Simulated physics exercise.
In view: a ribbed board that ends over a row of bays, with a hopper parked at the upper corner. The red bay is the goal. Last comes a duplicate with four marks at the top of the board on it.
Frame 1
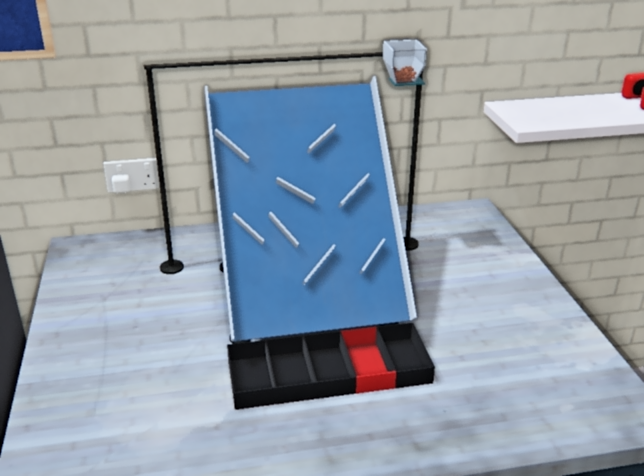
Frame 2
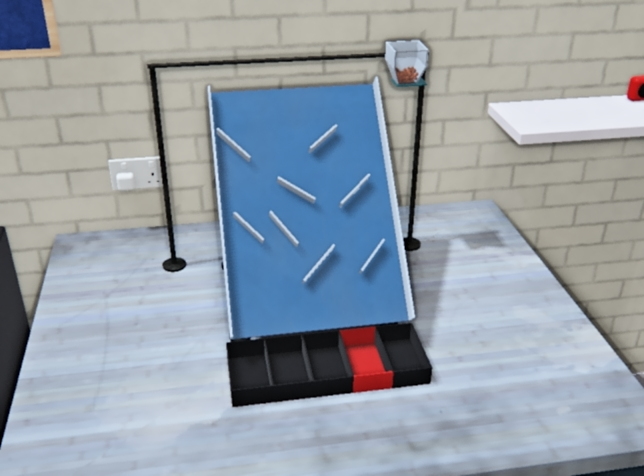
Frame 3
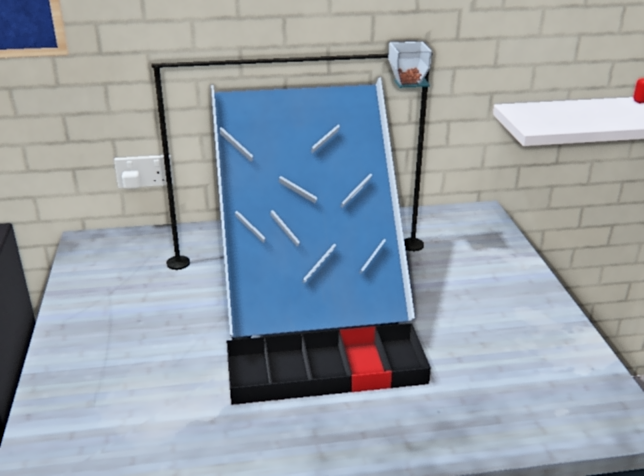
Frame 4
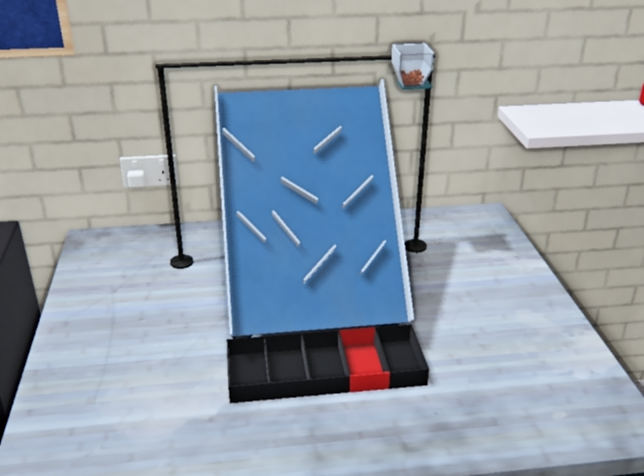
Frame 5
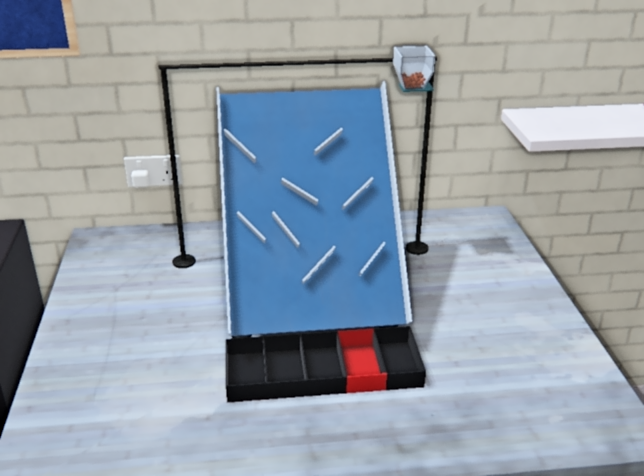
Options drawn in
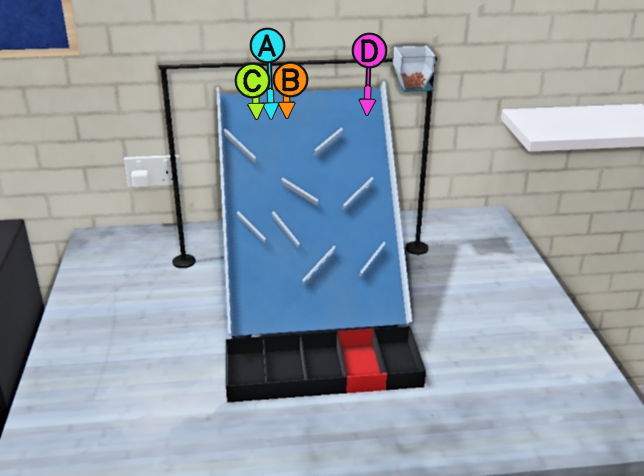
On a pale wooden tabletop against a brick wall, a blue ribbed board leans above a row of five bays, one of them red, with a hopper of clay pellets at its upper right corner. The view drifts slightly, while the pellets, hopper and board show no movement of their own.
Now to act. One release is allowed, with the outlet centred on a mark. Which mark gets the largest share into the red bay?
Take B.
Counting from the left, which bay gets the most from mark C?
The second.
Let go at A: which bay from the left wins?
The second.
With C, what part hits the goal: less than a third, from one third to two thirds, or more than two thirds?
It is less than a third.
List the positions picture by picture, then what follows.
In the first picture, hopper near (403, 73), clay pellets, door shut.
In the second picture, ribs (218, 128) to (250, 157), (311, 148) to (336, 125), (278, 177) to (315, 199).
In the third picture, ribs (343, 203) to (371, 175), (236, 211) to (265, 239), (272, 211) to (299, 243).
In the fourth picture, ribs (304, 280) to (336, 245), (362, 271) to (385, 241).
In the fifth picture, red bay near (367, 382), number 4 of 5 from the left.
On the marked copy, mark A meets the board at (271, 112); mark B meets the board at (286, 112); mark C meets the board at (256, 113); mark D meets the board at (367, 109).
With A, a small share in the red bay, the bulk in other bays.
With B, close to a third in the red bay, close to half in other bays, a small share held on the board.
With C, a small share in the red bay, all but a few in other bays.
With D, only a few in the red bay, all but a few in other bays, a small share outside the box.
